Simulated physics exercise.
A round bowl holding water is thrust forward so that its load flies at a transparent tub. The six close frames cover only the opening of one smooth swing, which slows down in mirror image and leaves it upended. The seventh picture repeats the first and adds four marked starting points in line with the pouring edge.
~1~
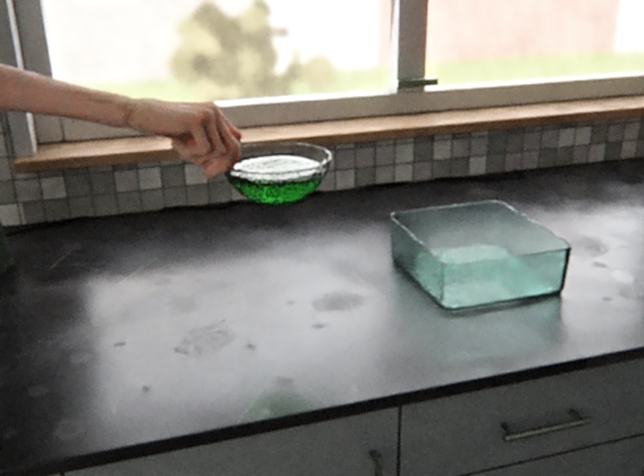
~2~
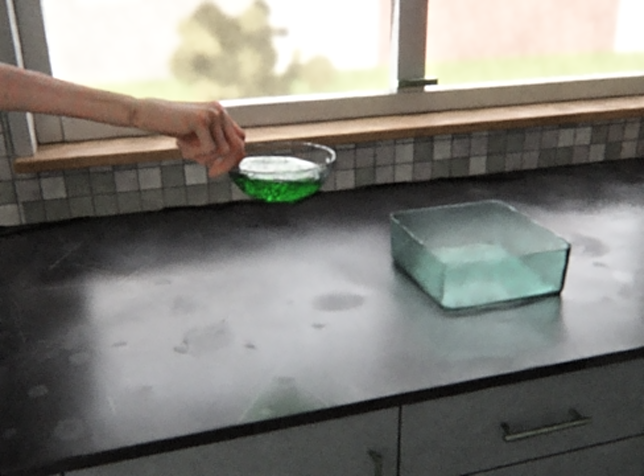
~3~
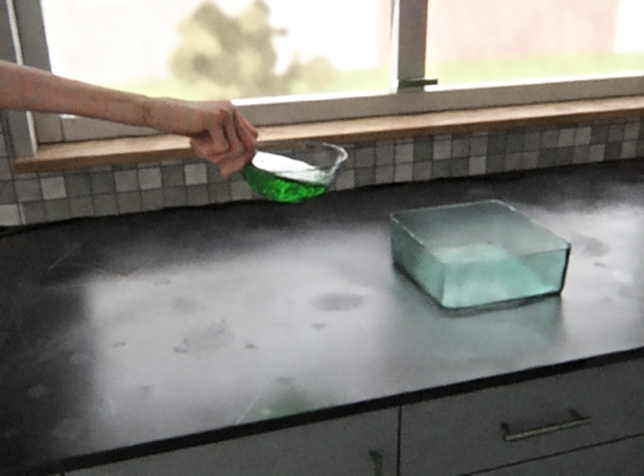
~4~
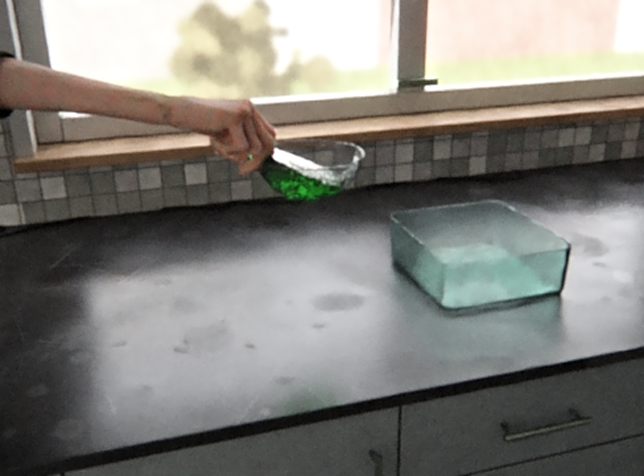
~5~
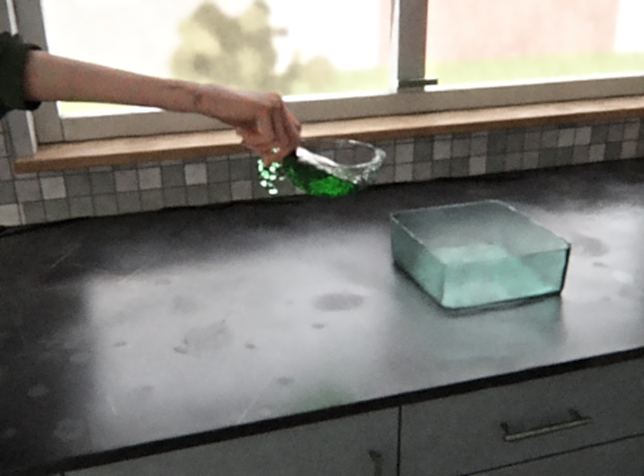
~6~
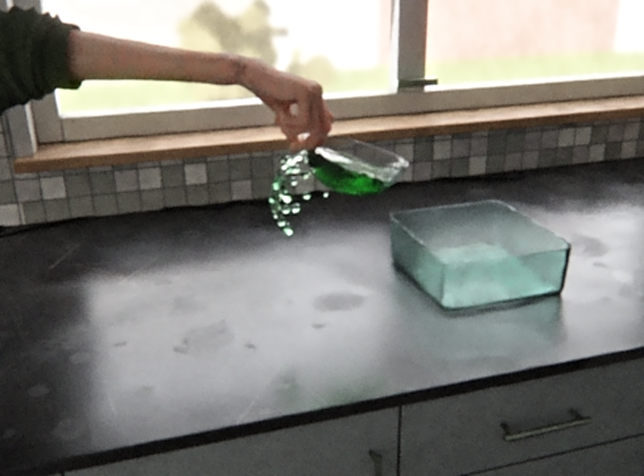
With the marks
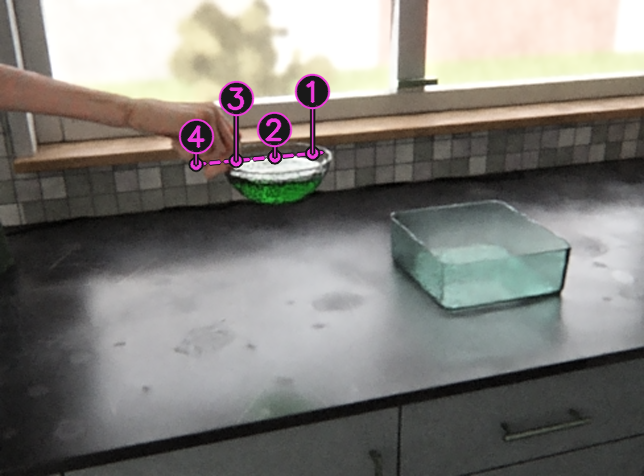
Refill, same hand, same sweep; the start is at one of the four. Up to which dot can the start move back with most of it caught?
I would pick dot 2.
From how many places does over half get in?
Two.
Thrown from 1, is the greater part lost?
No, not at all.
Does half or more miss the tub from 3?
Yes.
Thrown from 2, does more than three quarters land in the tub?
No.
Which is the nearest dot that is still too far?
That would be 3.
In magenta, 1 at (312, 153); 2 at (274, 157); 3 at (236, 160); 4 at (196, 164).
With 1, about 71 % lands in the tub, 16 % falls short and 13 % goes beside or beyond.
With 2, about 62 % lands in the tub, 20 % falls short and 19 % goes beside or beyond.
With 3, about 33 % lands in the tub, 54 % falls short and 14 % goes beside or beyond.
With 4, about 1 % lands in the tub, 97 % falls short.
